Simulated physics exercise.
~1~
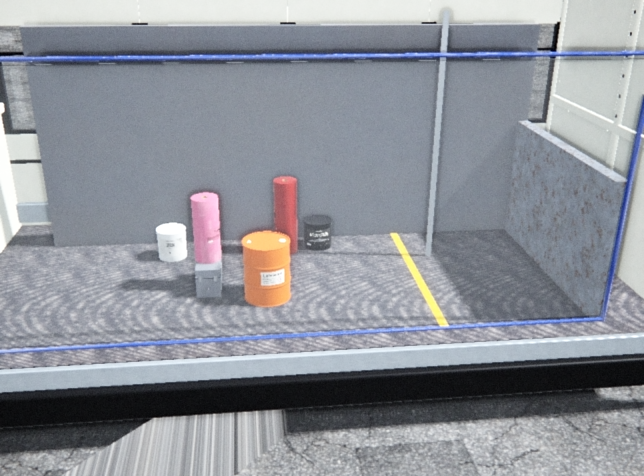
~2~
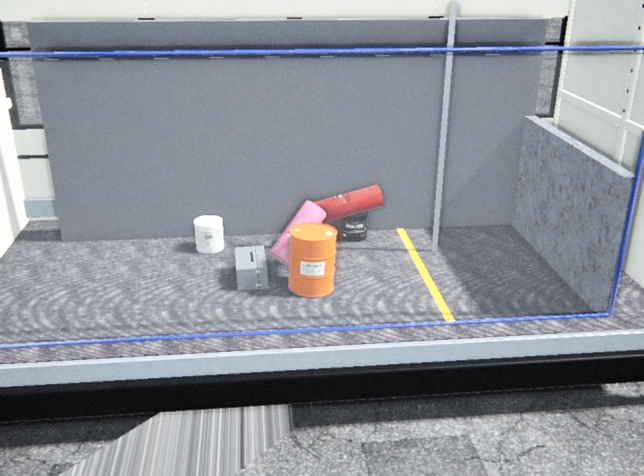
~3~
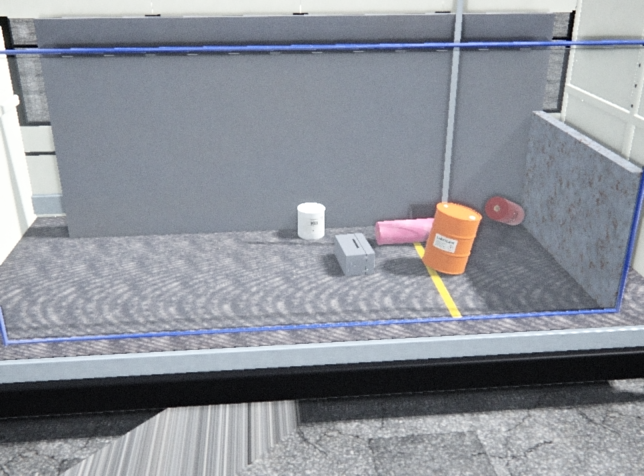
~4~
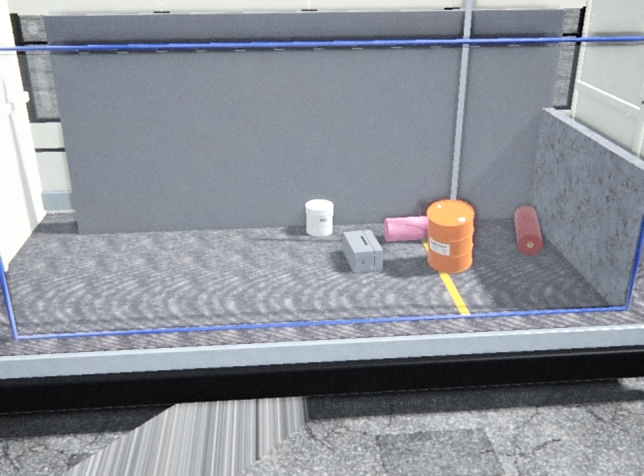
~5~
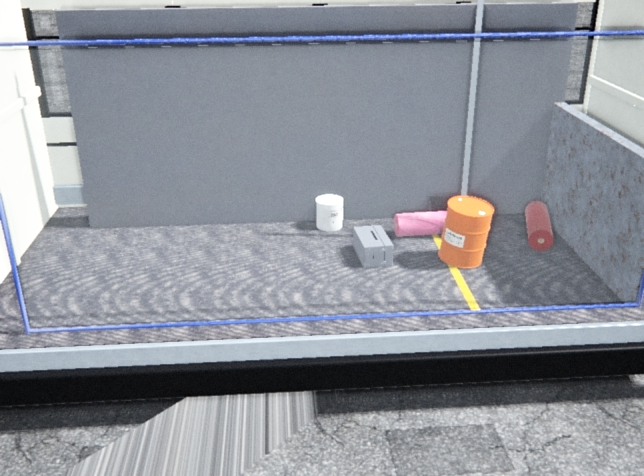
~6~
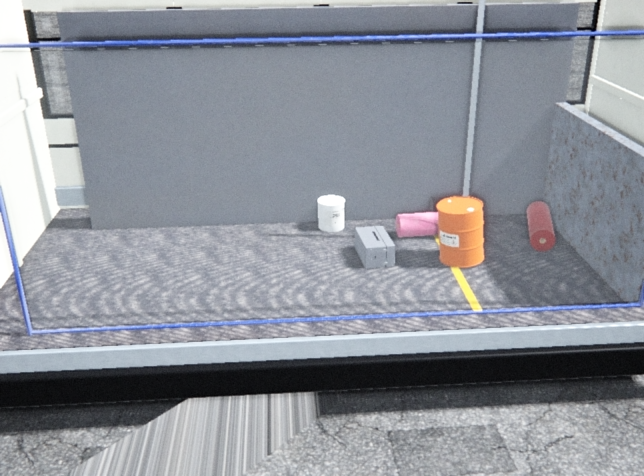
An open-sided cargo bay with a grey back wall, a pole and a yellow floor line is seen from outside, slightly above. Left of the line stand a white bucket, a pink roll, a grey toolbox, an orange drum, a red roll and a black bucket. The loose items shift right as both rolls topple and the toolbox tips over. The red roll crosses the line, while the drum slides up to it, leaning, and the black bucket drops out of sight. Finally the drum stands upright at the line, with the pink roll, toolbox and white bucket short of it and the red roll lying beyond.
